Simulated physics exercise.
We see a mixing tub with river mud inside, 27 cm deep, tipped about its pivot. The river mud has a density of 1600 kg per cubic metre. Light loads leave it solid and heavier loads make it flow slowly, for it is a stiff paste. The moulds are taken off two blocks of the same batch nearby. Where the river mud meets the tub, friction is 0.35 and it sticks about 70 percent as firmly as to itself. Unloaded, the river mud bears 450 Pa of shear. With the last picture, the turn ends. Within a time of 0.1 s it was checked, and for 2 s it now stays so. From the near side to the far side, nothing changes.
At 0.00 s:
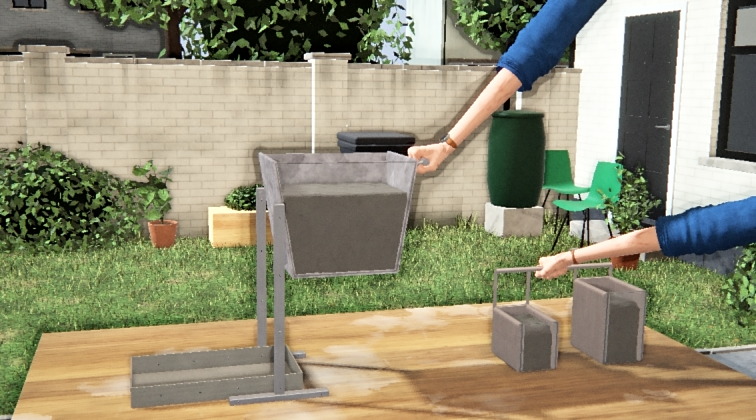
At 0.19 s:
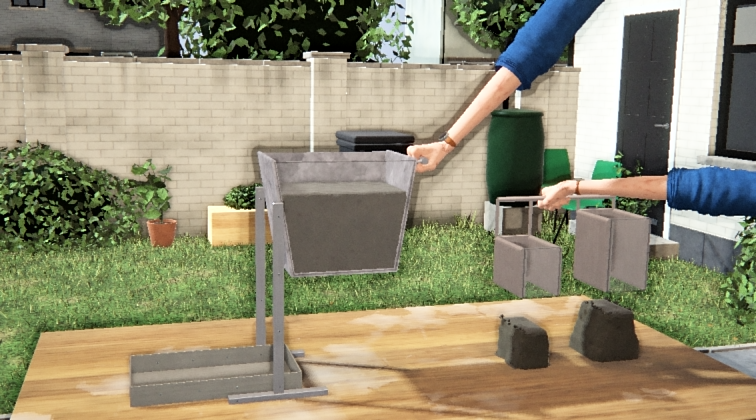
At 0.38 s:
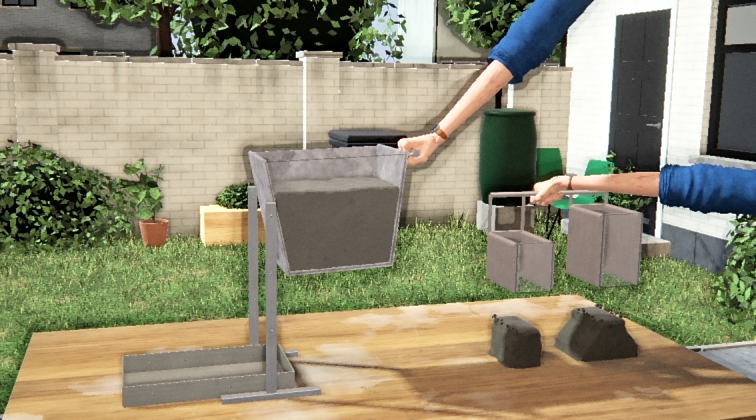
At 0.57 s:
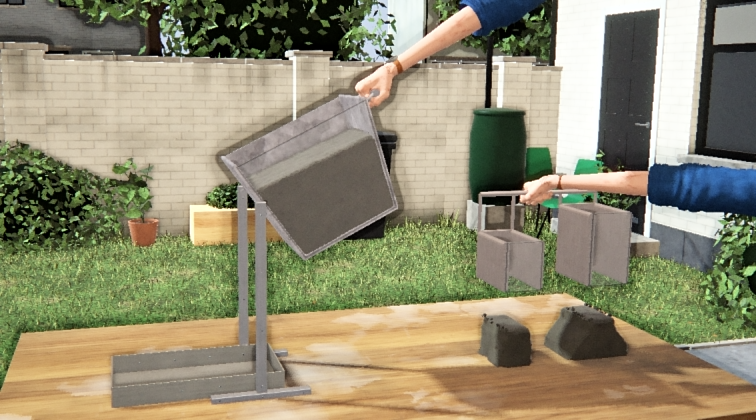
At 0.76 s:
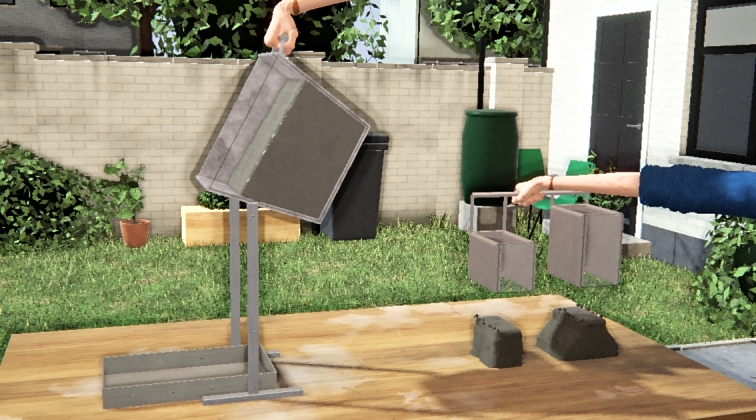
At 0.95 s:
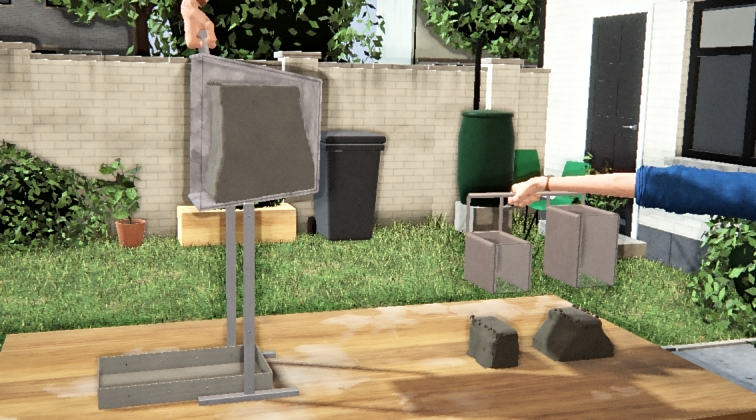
Two grey moulds are lifted by a blue-sleeved arm off two dark mud blocks on the right of a wooden table, and the blocks slump, the right one more, in a garden seen from the table's front. Another hand then swings a clear-sided tub of grey-brown mud upward and leftward onto its side on a grey stand above a shallow tray. The view drifts slightly, with a pale wall, green barrel and chairs behind.
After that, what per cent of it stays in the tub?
Some 36 percent stays in the tub.
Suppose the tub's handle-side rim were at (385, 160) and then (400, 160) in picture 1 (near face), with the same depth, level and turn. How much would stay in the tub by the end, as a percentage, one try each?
Respectively 45 % and 40 %.
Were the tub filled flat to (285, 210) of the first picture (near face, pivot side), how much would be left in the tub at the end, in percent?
45 %.
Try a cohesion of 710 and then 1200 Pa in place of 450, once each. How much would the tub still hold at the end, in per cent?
Respectively, close to 40 % and close to 60 %.
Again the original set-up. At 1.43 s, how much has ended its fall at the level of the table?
45 per cent.
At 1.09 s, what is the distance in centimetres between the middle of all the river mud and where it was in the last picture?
I'd put the distance at about 10 centimetres.
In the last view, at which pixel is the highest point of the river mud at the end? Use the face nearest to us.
It ends up highest close to (277, 162).
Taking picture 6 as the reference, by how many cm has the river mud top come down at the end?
The top ends up some 18 cm below its level in the last picture.
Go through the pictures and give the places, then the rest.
Handle-side rim at (414, 161), tilt 0 degrees; top of the river mud at (286, 196); blocks stand 11 cm, 17 cm (left to right), in the first frame.
Handle-side rim at (413, 160), tilt 0 degrees; top of the river mud at (285, 194); blocks stand 11 cm, 14 cm (left to right), in the second frame.
Handle-side rim at (404, 153), tilt 2 degrees; top of the river mud at (391, 187); blocks stand 10 cm, 11 cm (left to right), in the third frame.
Handle-side rim at (363, 100), tilt 27 degrees; top of the river mud at (368, 137); blocks stand 10 cm, 11 cm (left to right), in the fourth frame.
Handle-side rim at (276, 55), tilt 62 degrees; top of the river mud at (309, 84); blocks stand 10 cm, 11 cm (left to right), in the fifth frame.
Handle-side rim at (202, 57), tilt 89 degrees; top of the river mud at (225, 85); blocks stand 10 cm, 11 cm (left to right), in the sixth frame.
After 1.09 s, the tub is at 89 degrees and holds 78 %.
After 1.26 s, the tub is at 89 degrees and holds 44 %.
After 1.43 s, the tub is at 89 degrees and holds 36 %.
After 1.60 s, the tub is at 89 degrees and holds 36 %.
After 2.95 s, at the end, the tub is at 89 degrees and holds 36 %.
